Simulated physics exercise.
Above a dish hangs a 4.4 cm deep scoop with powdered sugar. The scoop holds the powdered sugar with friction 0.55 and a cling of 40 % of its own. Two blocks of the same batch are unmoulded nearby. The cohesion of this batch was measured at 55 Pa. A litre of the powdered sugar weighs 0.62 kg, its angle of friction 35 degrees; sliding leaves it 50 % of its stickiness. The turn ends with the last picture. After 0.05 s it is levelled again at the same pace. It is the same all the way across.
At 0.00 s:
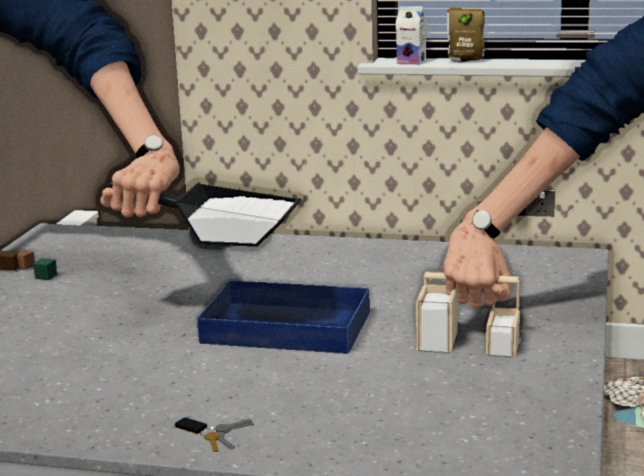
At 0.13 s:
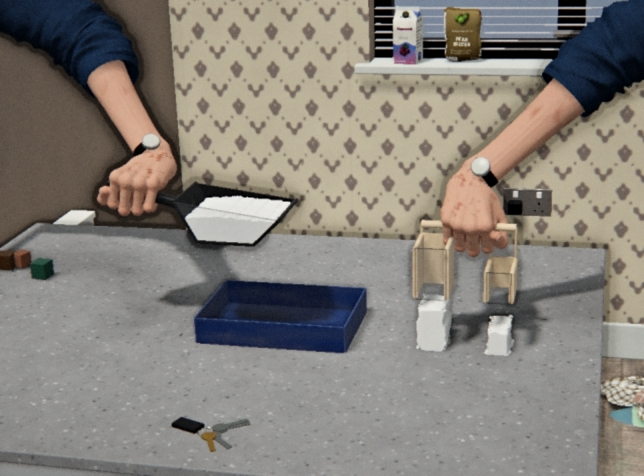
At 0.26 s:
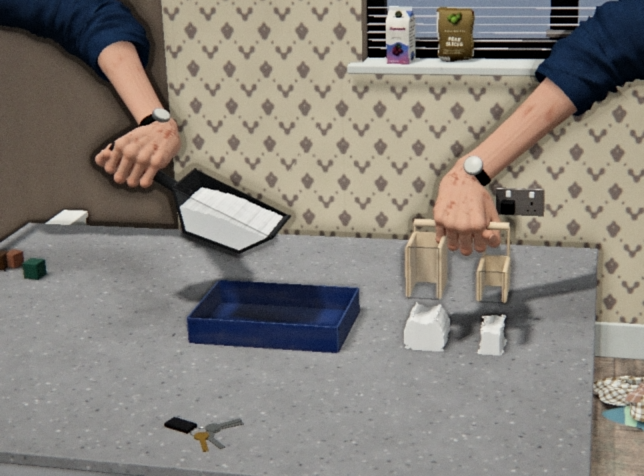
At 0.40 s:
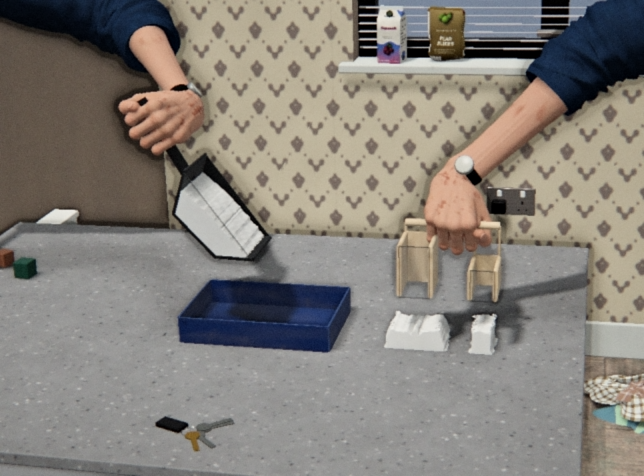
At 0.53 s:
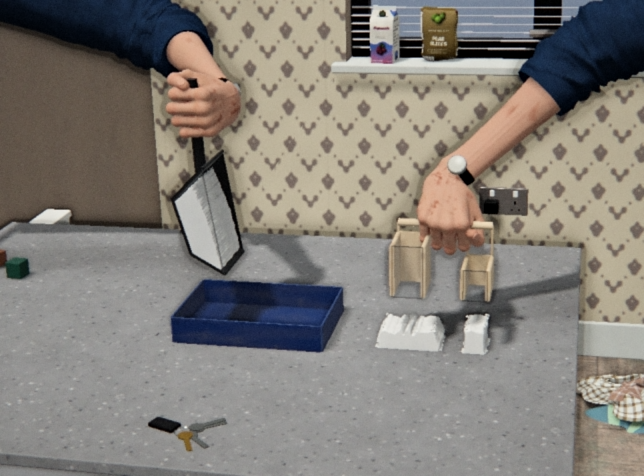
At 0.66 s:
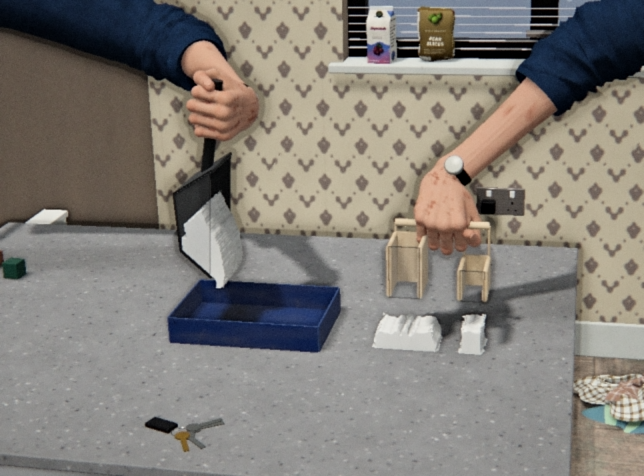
On a grey worktop, one hand lifting moulds off two white blocks, the larger slumping, while another steeply tilts a scoop, shifting white powder.
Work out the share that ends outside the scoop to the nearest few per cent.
About 86 %.
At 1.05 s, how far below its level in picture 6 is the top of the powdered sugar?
Roughly 5.0 cm.
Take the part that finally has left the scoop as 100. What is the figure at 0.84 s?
Some 100 per cent.
After 0.84 s, the scoop is at 75 degrees and 82 % has left it.
After 1.05 s, the scoop is at 31 degrees and 86 % has left it.
After 1.26 s, the scoop is at 0 degrees and 86 % has left it.
After 1.47 s, the scoop is at 0 degrees and 86 % has left it.
After 1.57 s, the scoop is at 0 degrees and 86 % has left it.
